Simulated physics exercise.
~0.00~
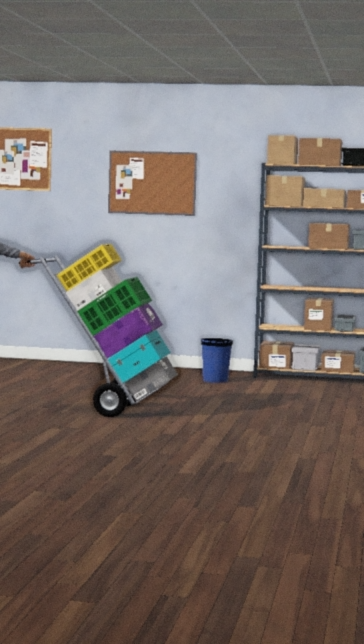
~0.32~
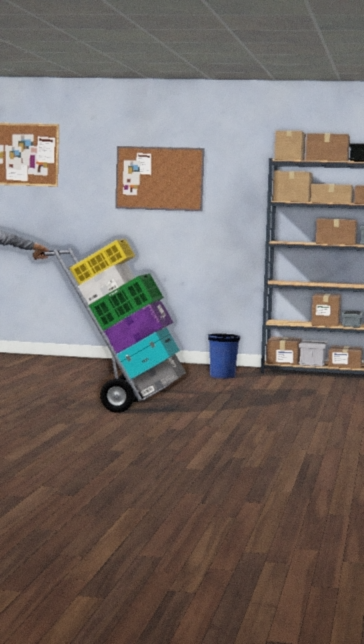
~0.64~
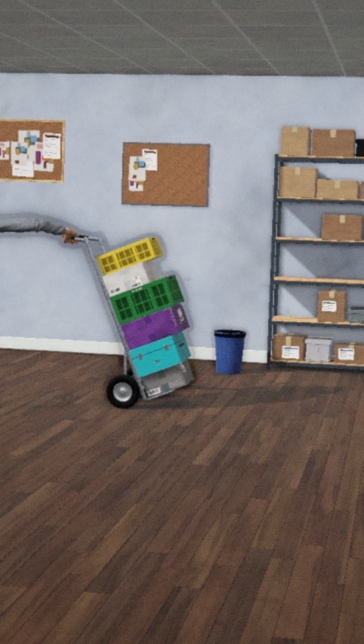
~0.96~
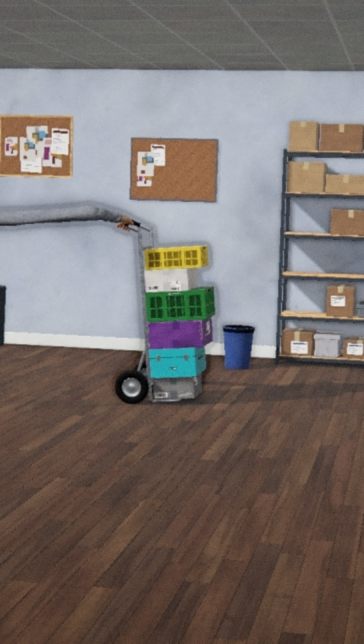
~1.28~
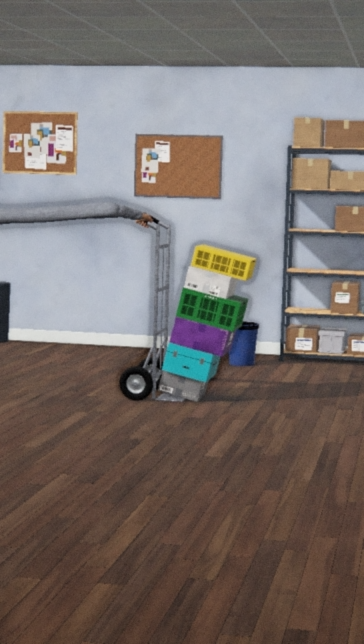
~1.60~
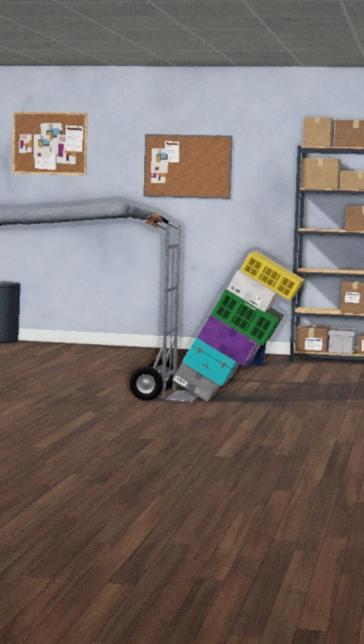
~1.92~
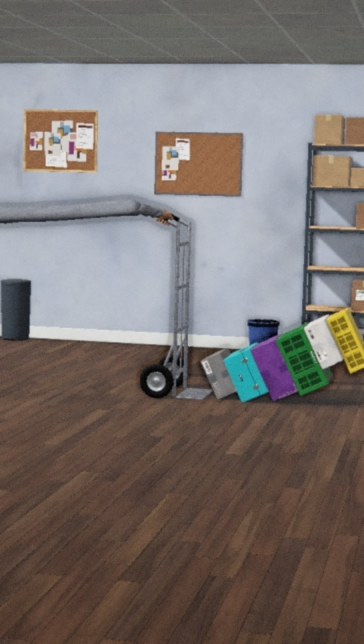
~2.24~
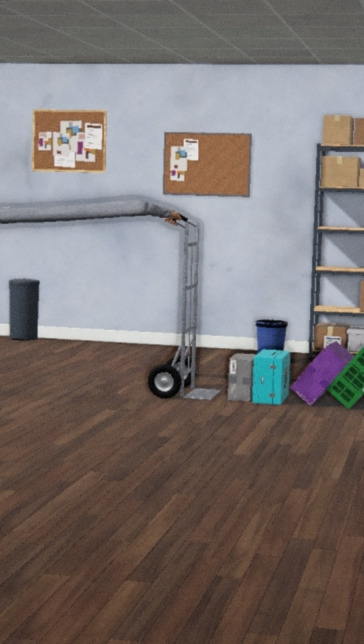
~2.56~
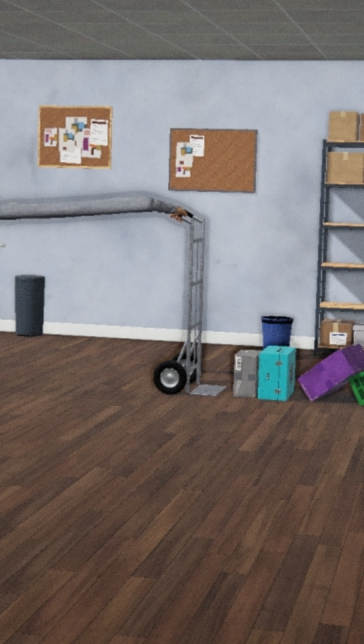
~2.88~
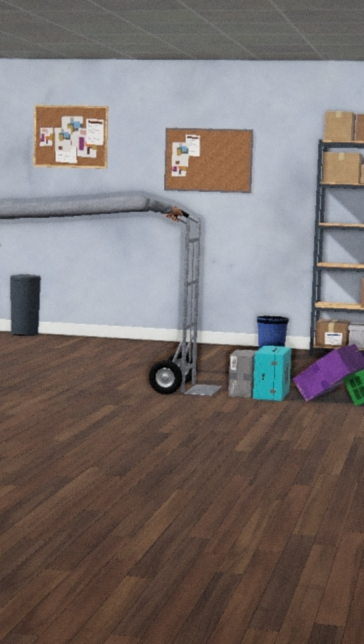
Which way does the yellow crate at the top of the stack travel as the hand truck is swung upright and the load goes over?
The yellow crate moves to the right, toward the shelves.
